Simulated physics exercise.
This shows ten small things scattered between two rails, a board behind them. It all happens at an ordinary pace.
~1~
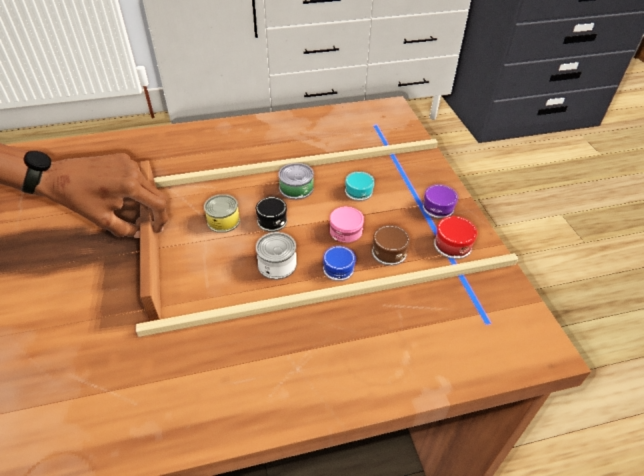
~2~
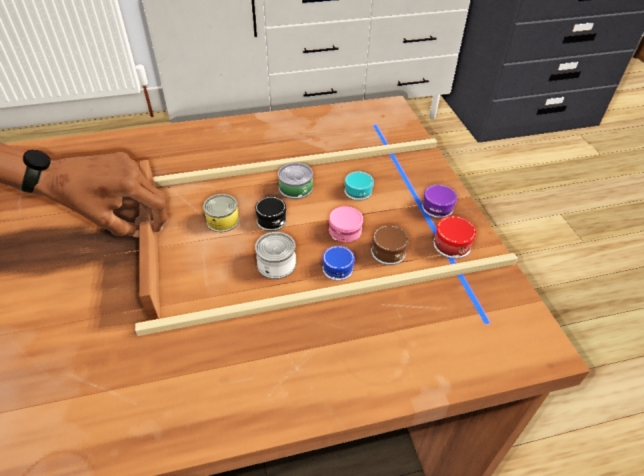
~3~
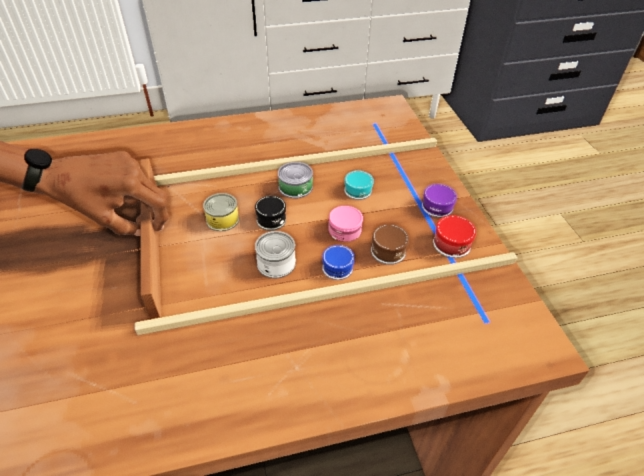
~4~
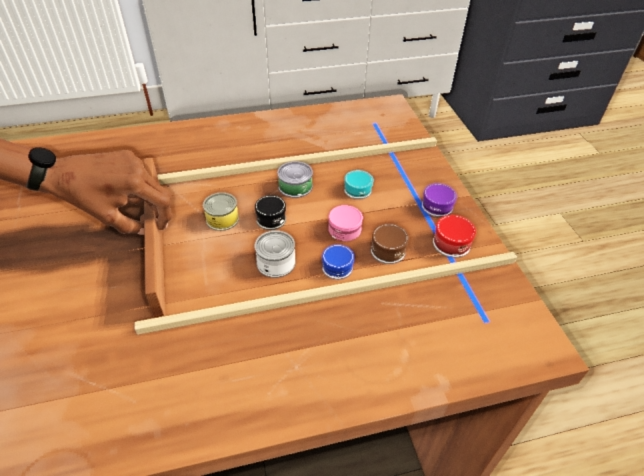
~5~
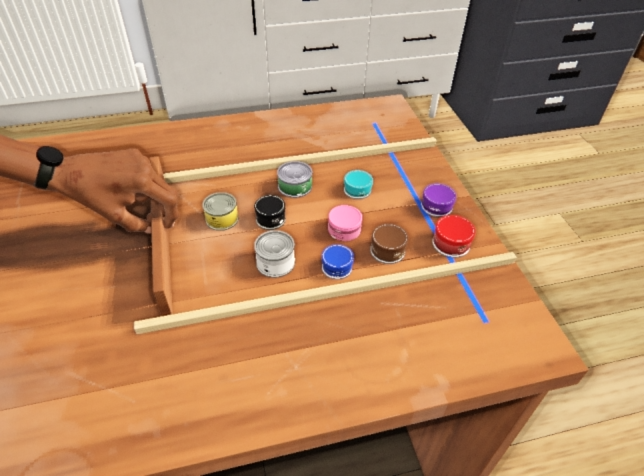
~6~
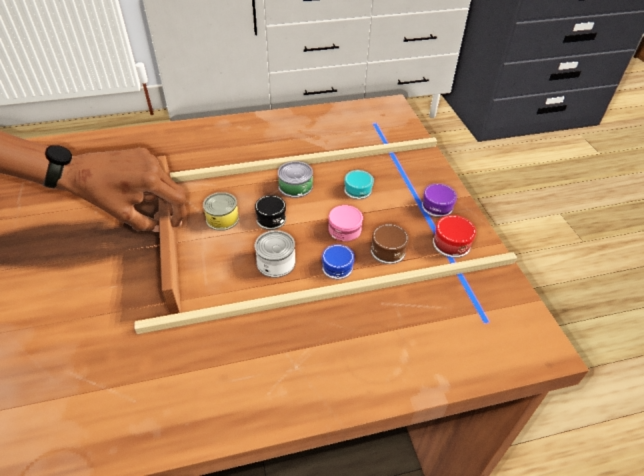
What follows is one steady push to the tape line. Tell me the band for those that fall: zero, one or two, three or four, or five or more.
The number that fall off is one or two.
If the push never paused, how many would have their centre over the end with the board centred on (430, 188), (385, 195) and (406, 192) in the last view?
It would be 2, 0 and 1.
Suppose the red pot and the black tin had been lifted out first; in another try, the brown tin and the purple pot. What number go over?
The counts: 0 and 0.
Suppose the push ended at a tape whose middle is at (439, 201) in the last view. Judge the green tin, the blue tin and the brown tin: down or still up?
The green tin does not fall; the blue tin holds on; the brown tin falls.
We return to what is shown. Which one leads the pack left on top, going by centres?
The purple pot ends nearest.
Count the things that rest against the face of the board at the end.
It touches 5.
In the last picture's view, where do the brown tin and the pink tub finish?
Near (489, 235) and (467, 205).
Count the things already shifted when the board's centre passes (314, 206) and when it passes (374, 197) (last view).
At the one place 6, at the other 10.
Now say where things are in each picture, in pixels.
In the first frame, purple pot (440, 202); red pot (455, 238); brown tin (390, 245); board (150, 234); tape (421, 205).
In the second frame, red pot (454, 237); green tin (296, 181).
In the third frame, brown tin (389, 244); pink tub (345, 224).
In the fourth frame, purple pot (439, 200); blue tin (338, 262).
In the fifth frame, red pot (453, 236); yellow tin (221, 212).
In the sixth frame, purple pot (439, 201); red pot (454, 237); brown tin (389, 244); board (168, 229); tape (420, 204).
Soon after, none off yet; purple pot at rest near (439, 201); red pot at rest near (454, 237); brown tin at rest near (389, 244).
After that, none off yet; purple pot at rest near (439, 201); red pot at rest near (454, 237); brown tin displaced about its own width near (416, 243).
In the end, the number that fall off is one or two; gone, red pot.
